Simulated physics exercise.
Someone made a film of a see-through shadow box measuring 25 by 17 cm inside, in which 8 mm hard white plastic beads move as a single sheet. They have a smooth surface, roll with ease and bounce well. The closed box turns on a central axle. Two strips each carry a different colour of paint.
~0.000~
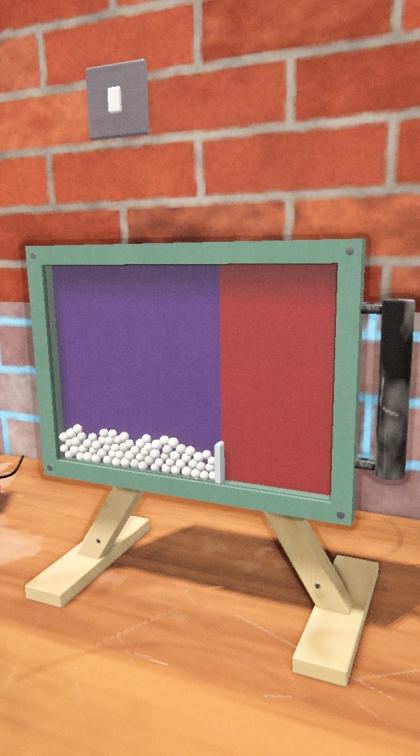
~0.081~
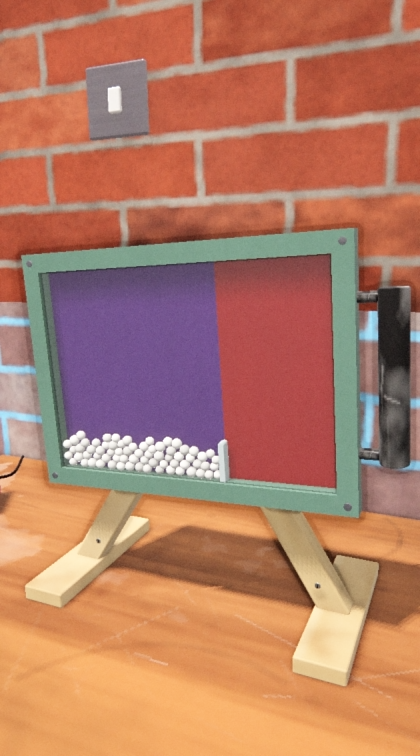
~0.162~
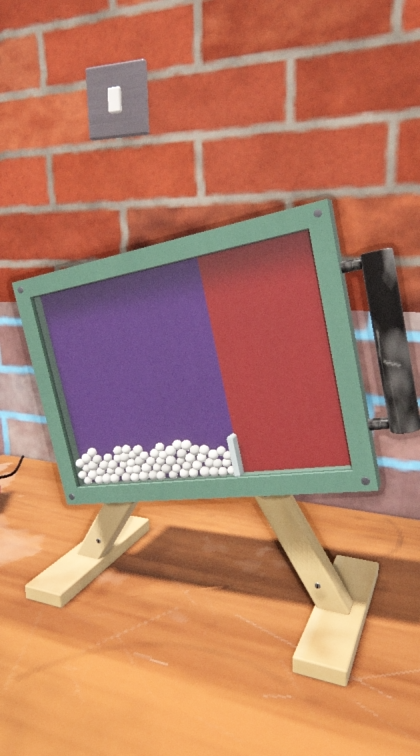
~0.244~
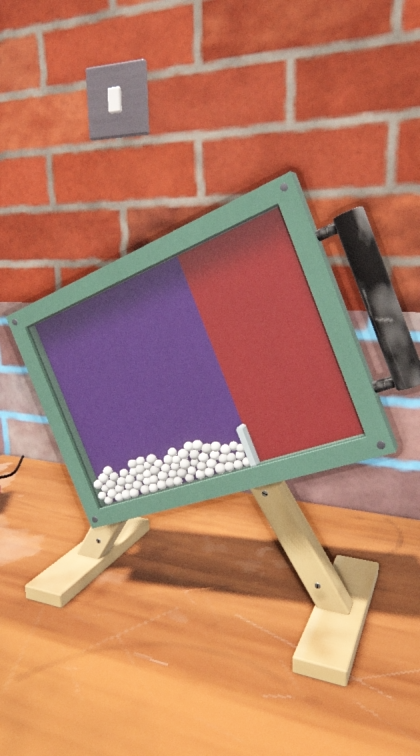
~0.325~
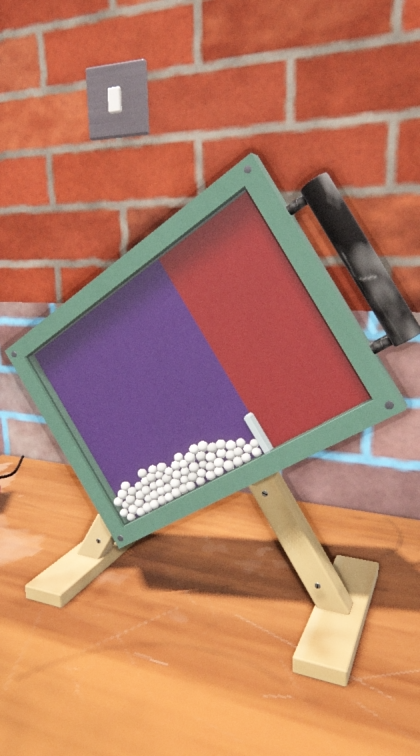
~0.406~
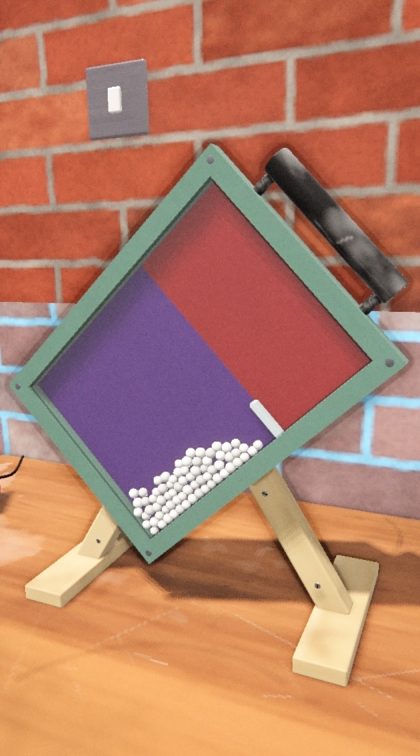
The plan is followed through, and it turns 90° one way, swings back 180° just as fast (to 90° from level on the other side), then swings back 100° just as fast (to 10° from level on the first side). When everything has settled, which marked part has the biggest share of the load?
It is red.
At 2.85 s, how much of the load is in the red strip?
Reading: Around 85 per cent of the load.
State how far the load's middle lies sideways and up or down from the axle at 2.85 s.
The middle sits around 5 cm right of it and 9 cm below it.
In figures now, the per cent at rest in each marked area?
Tally: Red strip = 85; purple strip = 15.
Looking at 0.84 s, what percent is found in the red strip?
0 per cent.
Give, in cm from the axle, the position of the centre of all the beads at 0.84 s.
Right by about 5 cm and below by about 9 cm.
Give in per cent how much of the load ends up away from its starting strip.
Close to 85 % end up somewhere else.
By 0.84 s, it stands 90° anticlockwise; the beads' middle is 5 cm right of and 9 cm below the centre; purple 100 %.
By 2.85 s, it stands 40° clockwise; the beads' middle is 5 cm right of and 9 cm below the centre; red 85 %, purple 15 %.
By 3.31 s, it stands 10° anticlockwise; the beads' middle is 8 cm right of and 5 cm below the centre; red 85 %, purple 15 %.
All still by 4.5 s, it stands 10° anticlockwise; red 85 %, purple 15 %.
